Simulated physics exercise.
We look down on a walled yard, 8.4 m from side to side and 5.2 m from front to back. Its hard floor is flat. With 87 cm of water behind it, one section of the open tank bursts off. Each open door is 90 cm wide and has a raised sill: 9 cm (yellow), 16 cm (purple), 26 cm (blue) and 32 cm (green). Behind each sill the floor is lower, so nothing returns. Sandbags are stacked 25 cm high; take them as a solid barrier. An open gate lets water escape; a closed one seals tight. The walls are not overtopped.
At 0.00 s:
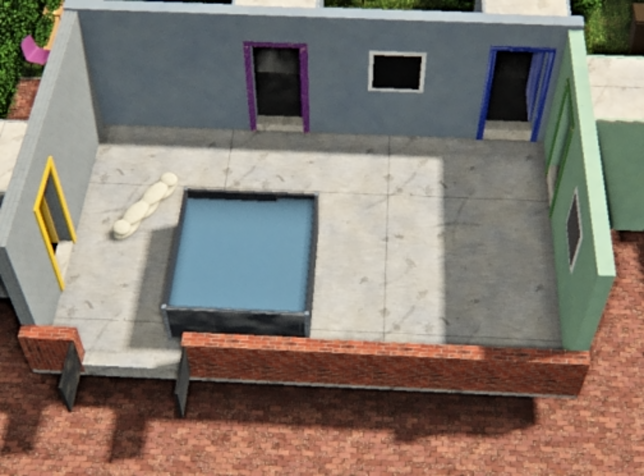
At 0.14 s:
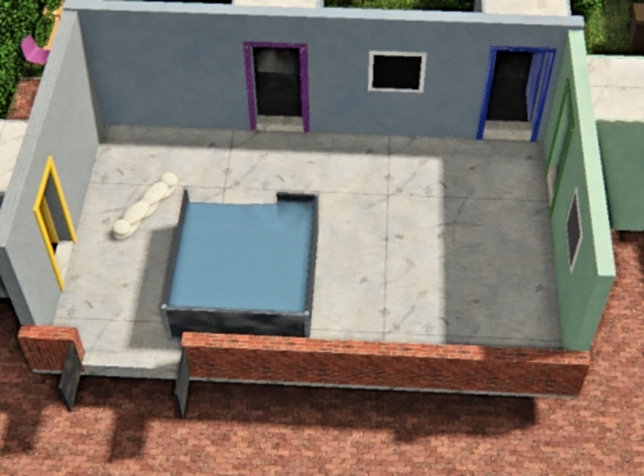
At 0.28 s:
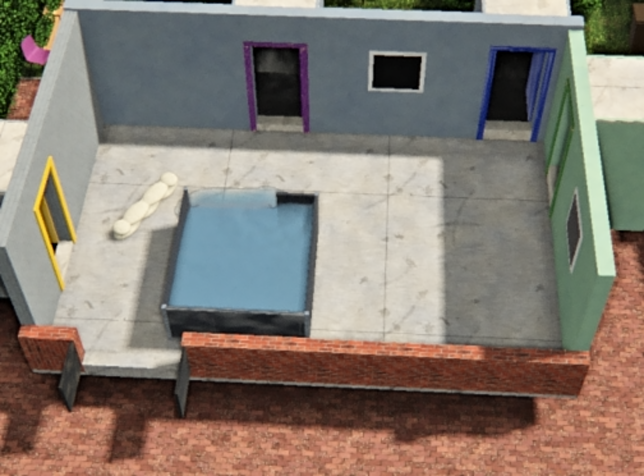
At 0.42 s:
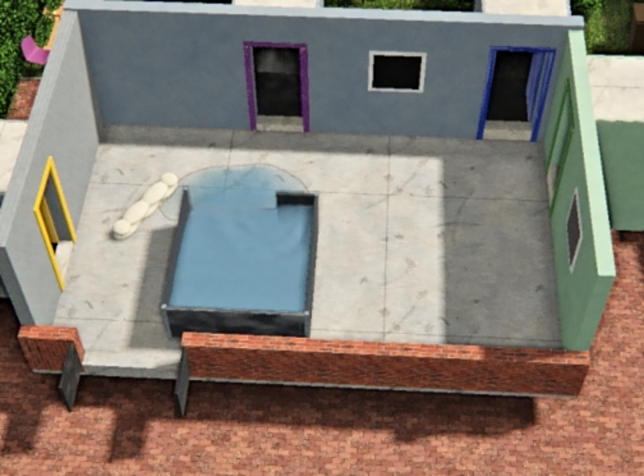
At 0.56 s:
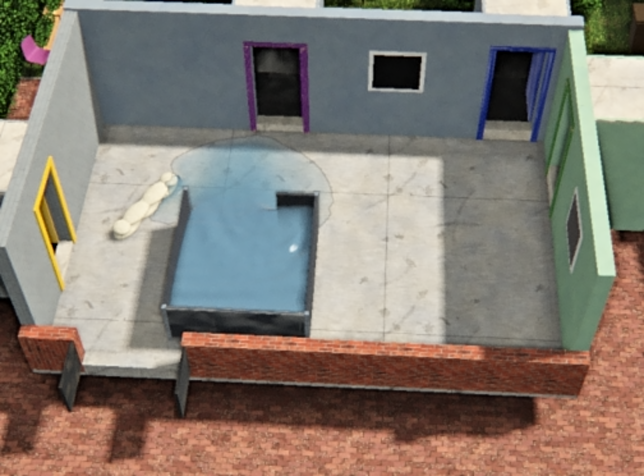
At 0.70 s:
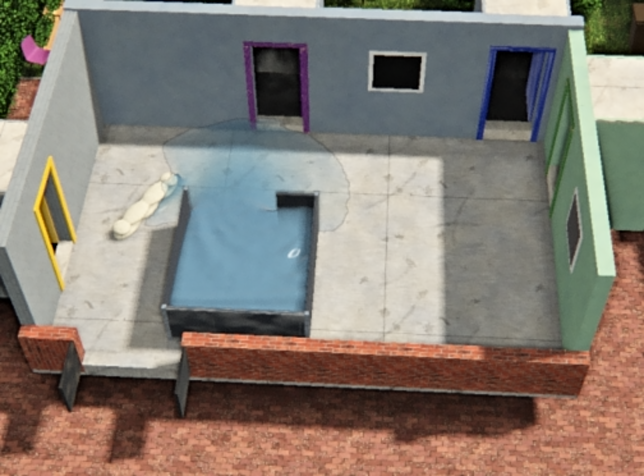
A walled yard with a still blue tank sat in view, then a section of the tank's far side burst off and water poured out, spreading across the pale floor and reaching the sandbags.
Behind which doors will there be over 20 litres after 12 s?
Door by door: At the yellow door it exceeds the limit; at the purple door it goes over the limit; at the blue door it does not reach the limit; at the green door it keeps below the limit.
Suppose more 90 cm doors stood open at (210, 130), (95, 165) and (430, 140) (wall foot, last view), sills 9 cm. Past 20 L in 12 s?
In turn: Over, past it, below.
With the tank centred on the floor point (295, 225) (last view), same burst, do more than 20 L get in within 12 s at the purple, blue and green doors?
Against that limit: Purple past it, blue not over, green below.
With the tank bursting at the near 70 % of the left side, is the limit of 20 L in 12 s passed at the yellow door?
Against that limit: Yellow over.
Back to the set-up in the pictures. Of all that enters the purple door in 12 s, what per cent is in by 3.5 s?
About 90 per cent.
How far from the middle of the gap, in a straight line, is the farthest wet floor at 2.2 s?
About 5.2 m.
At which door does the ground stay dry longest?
It is the green one.
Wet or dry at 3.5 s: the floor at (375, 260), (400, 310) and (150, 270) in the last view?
In turn: Still dry, not reached, flooded.
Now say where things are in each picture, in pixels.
In the first frame, still water, 87 cm deep, in the open tank at (244, 252).
In the second frame, the front is at a hidden place, 0.9 m from the gap on the open tank's far side; 0.4 m2 of floor is under water; 87 cm left at the back of the open tank.
In the third frame, water pours out on the open tank's far side and has run 1.1 m, to a hidden place; typically 15 cm deep outside, 87 cm at the open tank's back.
In the fourth frame, water pours out on the open tank's far side and has run 1.5 m, to (267, 167); typically 12 cm deep outside, 87 cm at the open tank's back.
In the fifth frame, water pours out on the open tank's far side and has run 2.2 m, to (261, 138); typically 9 cm deep outside, 82 cm at the open tank's back.
In the sixth frame, water pours out on the open tank's far side and has run 2.6 m, to (197, 129); typically 8 cm deep outside, 73 cm at the open tank's back.
After 1.4 s water covers 25 % of the floor and is deepest (56 cm) near (205, 138); yellow door not reached, purple door 43 cm at the sill, 105 L in, blue door not reached, green door not reached.
After 2.2 s water covers 35 % of the floor and is deepest (57 cm) near (113, 128); yellow door not reached, purple door 43 cm at the sill, 261 L in, blue door 1 cm at the sill, 0 L in, green door not reached.
After 3.5 s water covers 65 % of the floor and is deepest (42 cm) near (47, 350); yellow door 16 cm at the sill, 0 L in, purple door 28 cm at the sill, 408 L in, blue door 5 cm at the sill, 0 L in, green door 18 cm at the sill, 0 L in.
After 7.0 s water covers 90 % of the floor and is deepest (20 cm) near (84, 207); yellow door 10 cm at the sill, 46 L in, purple door 13 cm at the sill, 459 L in, blue door 14 cm at the sill, 0 L in, green door 13 cm at the sill, 0 L in.
After 12.0 s water covers 95 % of the floor and is deepest (12 cm) near (321, 363); yellow door 5 cm at the sill, 48 L in, purple door 7 cm at the sill, 460 L in, blue door 9 cm at the sill, 0 L in, green door 8 cm at the sill, 0 L in.
